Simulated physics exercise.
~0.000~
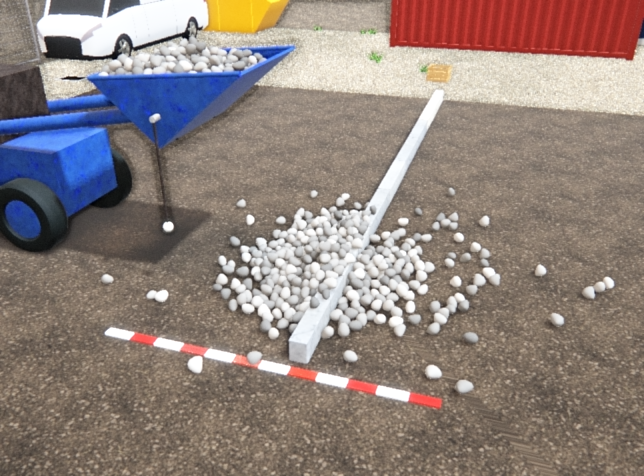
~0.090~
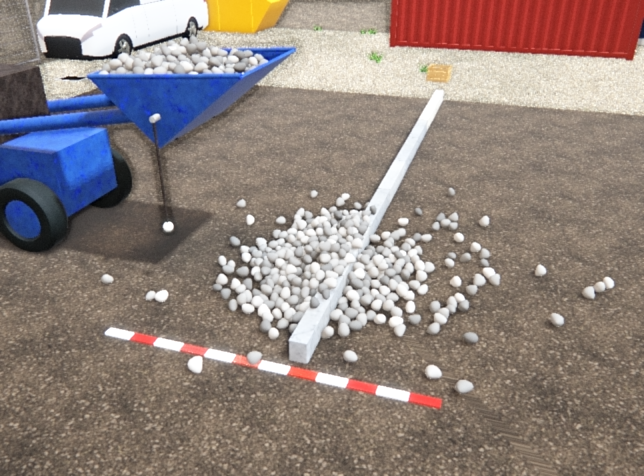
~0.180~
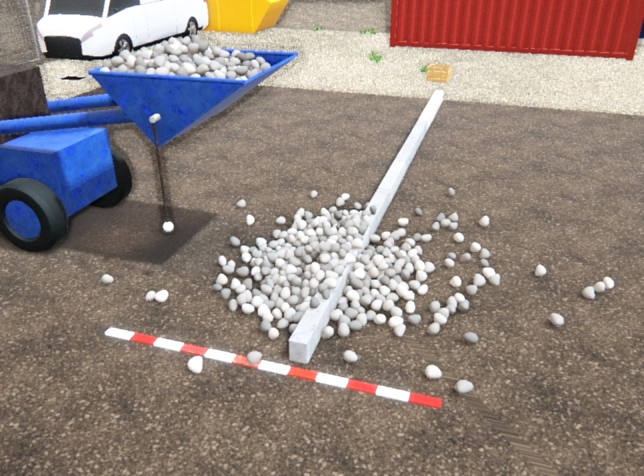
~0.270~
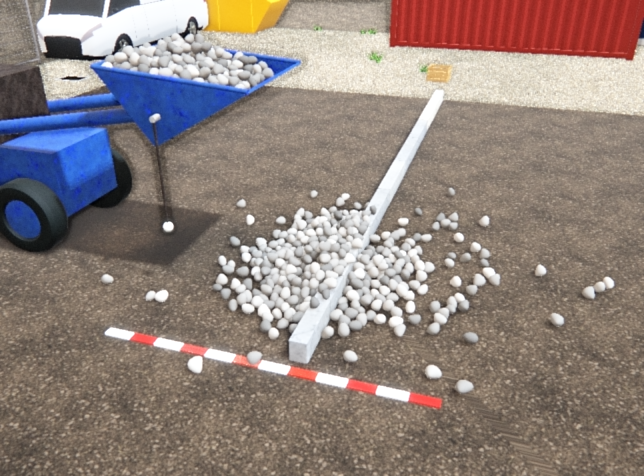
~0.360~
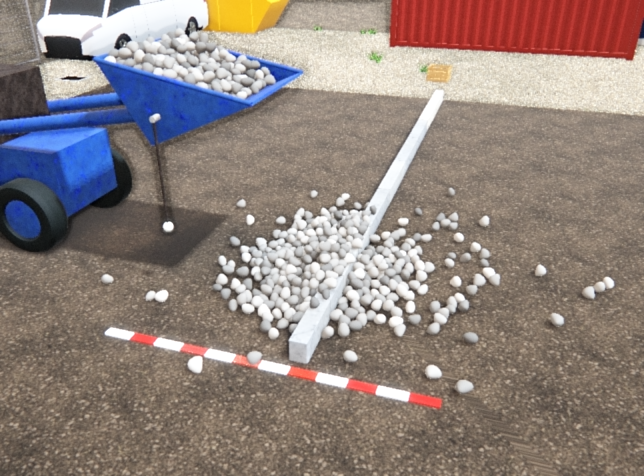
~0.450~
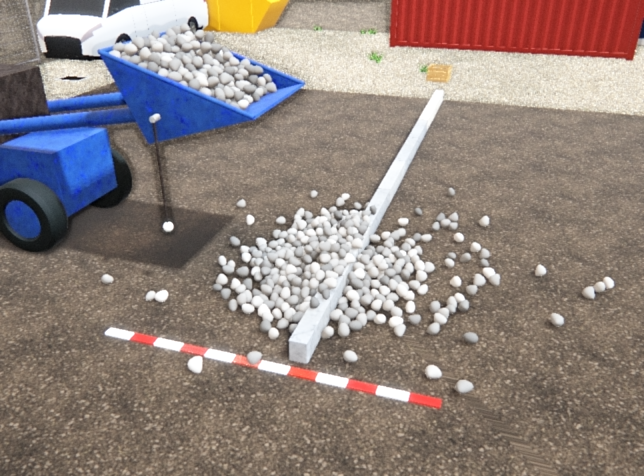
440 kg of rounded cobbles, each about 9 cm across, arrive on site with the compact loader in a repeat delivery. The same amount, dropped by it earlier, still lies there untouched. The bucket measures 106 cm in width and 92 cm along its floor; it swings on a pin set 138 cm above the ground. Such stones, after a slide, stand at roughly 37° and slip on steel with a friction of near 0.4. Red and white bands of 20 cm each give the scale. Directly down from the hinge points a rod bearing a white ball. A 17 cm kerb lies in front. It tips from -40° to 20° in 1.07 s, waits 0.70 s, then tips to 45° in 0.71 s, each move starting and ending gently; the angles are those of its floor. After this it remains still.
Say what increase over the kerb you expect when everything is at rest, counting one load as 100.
Some 23 per cent is added.
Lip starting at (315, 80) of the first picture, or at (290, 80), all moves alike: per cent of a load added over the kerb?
Roughly 80 and 60 percent, in that order.
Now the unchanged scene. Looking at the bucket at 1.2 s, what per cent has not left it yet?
Around 90 in a hundred.
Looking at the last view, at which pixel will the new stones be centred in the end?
(303, 247).
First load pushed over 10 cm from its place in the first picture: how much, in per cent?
About 15 per cent.
After 0.8 s the floor is at 10°; in per cent of one load, 100 in the bucket, 72 on this side of the kerb, 29 over the kerb; the foremost stones are at (544, 282).
After 1.2 s the floor is at 20°; in per cent of one load, 92 in the bucket, 80 on this side of the kerb, 29 over the kerb; the foremost stones are at (544, 282).
After 2.9 s the floor is at 45°; in per cent of one load, 0 in the bucket, 149 on this side of the kerb, 52 over the kerb; the foremost stones are at (547, 293).
After 5.6 s the floor is at 45°; in per cent of one load, 0 in the bucket, 149 on this side of the kerb, 52 over the kerb; the foremost stones are at (547, 293). Net gain over the kerb, 23.
